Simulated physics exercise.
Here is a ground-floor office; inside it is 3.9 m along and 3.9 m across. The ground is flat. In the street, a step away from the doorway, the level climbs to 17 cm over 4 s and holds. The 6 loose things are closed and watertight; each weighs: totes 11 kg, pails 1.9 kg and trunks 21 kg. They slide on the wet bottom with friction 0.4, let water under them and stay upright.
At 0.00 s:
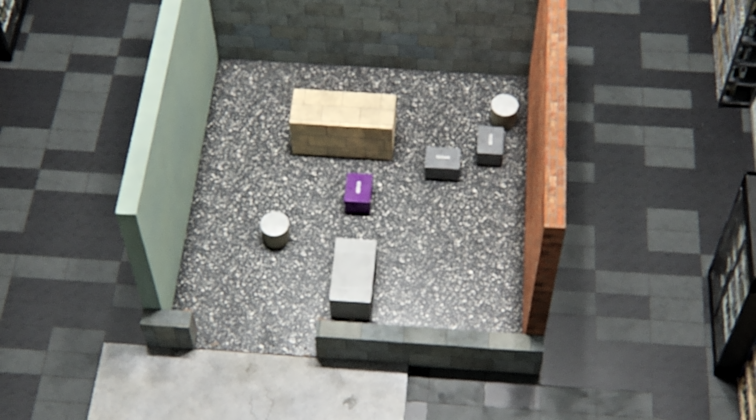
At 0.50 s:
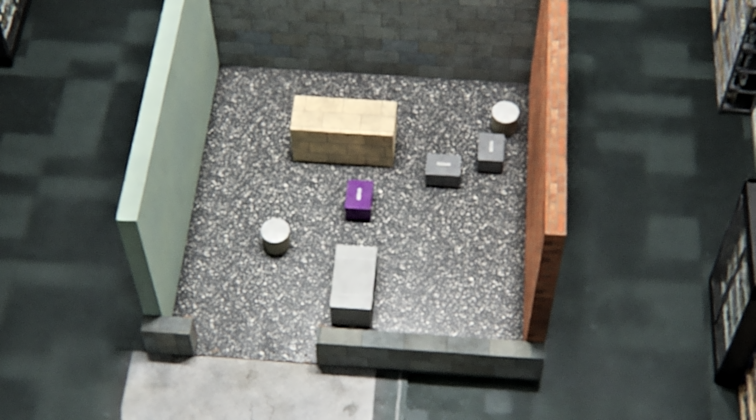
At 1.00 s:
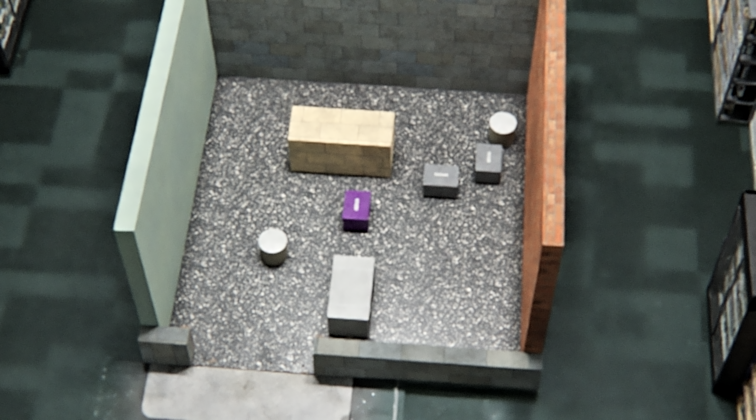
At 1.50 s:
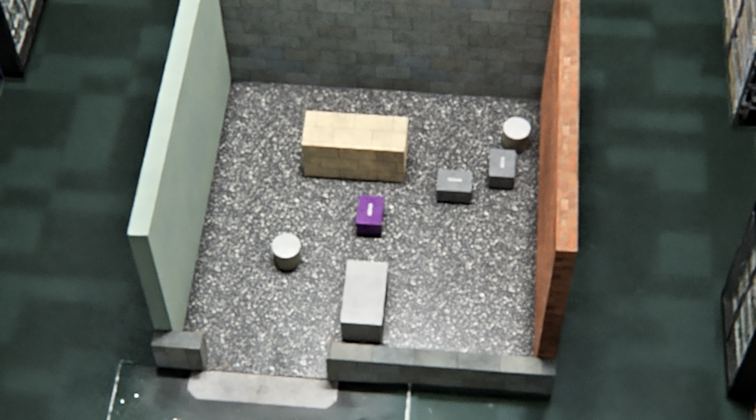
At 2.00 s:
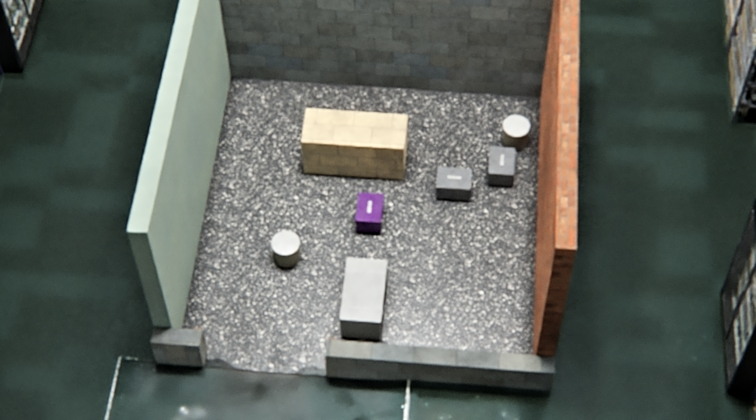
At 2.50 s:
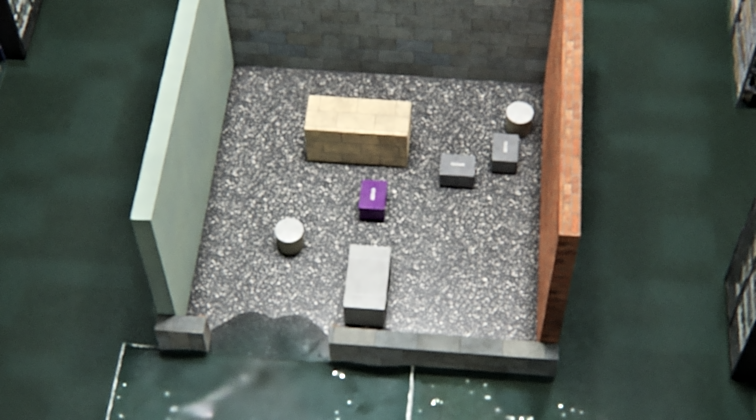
In a small walled room open at the front, a purple tote, gray and tan boxes and two pale pails sit on a speckled floor. Outside, the paving darkens to wet green as water covers the pale slab, then a shallow patch spreads just through the doorway; nothing inside shifts.
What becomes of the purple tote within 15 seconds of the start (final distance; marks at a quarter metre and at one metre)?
Purple tote slides a little.
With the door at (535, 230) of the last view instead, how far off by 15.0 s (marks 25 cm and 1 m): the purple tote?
Then the purple tote travels far.
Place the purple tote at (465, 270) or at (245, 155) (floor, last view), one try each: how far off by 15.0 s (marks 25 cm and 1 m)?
In that order: It moves a short way; it ends far away.
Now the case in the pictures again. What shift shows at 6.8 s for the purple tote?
Roughly 0 cm by then.
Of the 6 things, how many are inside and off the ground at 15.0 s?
At that moment 5.
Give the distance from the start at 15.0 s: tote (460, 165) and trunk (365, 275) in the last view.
In turn: 140 cm, 60 cm.
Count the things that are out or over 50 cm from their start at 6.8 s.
By then 1.
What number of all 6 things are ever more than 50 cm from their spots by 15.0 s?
6 of them.
After 3.5 s the purple tote is near (373, 194), 0.0 m from its start, aground; 0 afloat.
After 6.8 s the purple tote is near (373, 194), 0.0 m from its start, aground; 1 afloat.
After 11.0 s the purple tote is near (398, 196), 0.3 m from its start, aground; 2 afloat.
After 15.0 s the purple tote is near (429, 214), 0.7 m from its start, aground; 5 afloat.
